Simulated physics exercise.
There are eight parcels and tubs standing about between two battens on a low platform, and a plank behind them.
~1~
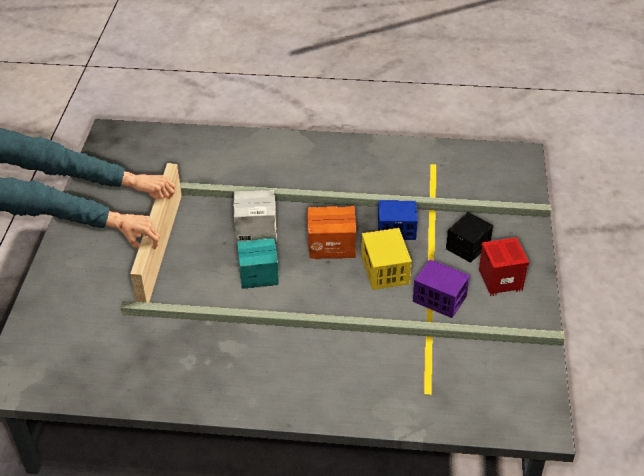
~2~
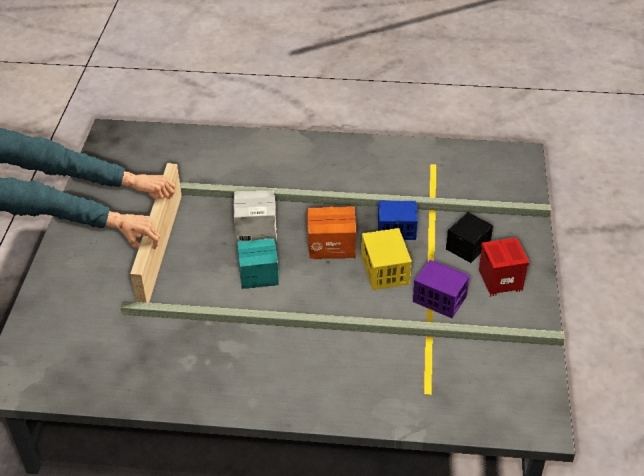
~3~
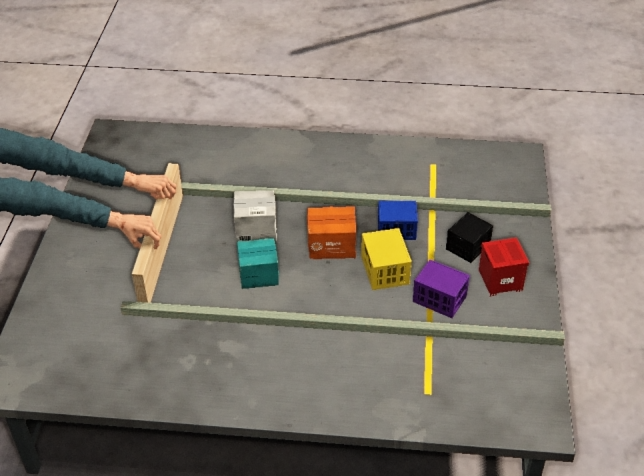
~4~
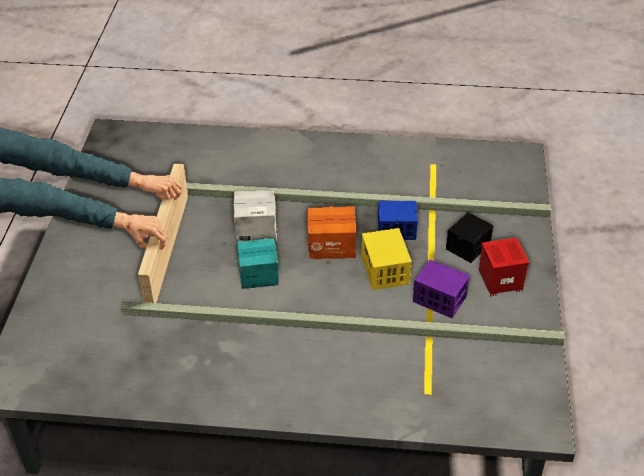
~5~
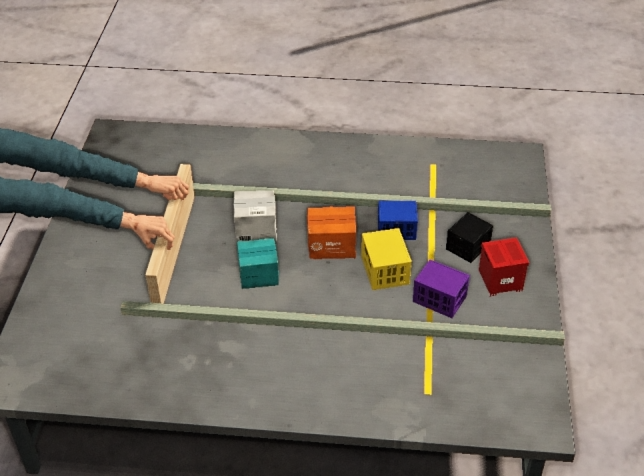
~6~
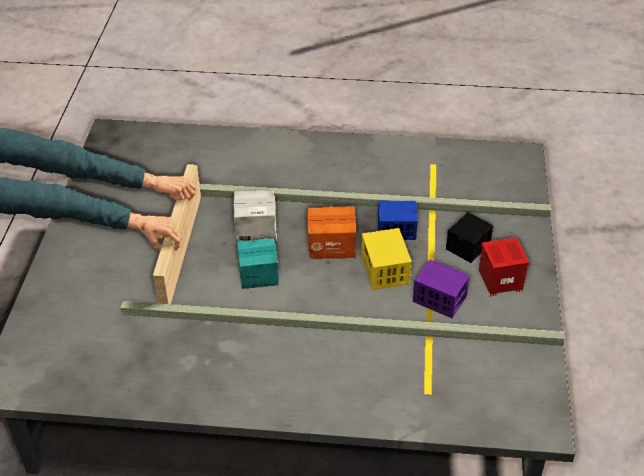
To begin with, two hands hold a wooden plank at the left end of a low platform, behind eight colourful boxes and crates standing between two battens. The hands then slide the plank a short way right, leaving a gap before the boxes, which stay still.
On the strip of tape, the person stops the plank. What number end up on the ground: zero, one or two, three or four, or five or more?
The edge claims nothing.
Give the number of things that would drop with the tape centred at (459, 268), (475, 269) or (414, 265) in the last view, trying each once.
Result per try: 2; 2; 0.
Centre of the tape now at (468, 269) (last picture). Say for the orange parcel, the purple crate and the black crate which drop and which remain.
Result - orange parcel: Remains in place; purple crate: Remains in place; black crate: Drops.
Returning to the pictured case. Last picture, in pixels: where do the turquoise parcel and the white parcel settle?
You'll see the turquoise parcel at (450, 278), with the white parcel at (453, 231).
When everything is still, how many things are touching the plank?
Well, it touches 2.
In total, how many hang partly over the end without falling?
Result: 0.
Soon after, none off yet; red tote at rest near (503, 267); black crate at rest near (469, 237); purple crate at rest near (441, 289).
At rest, the number that fall off is zero.
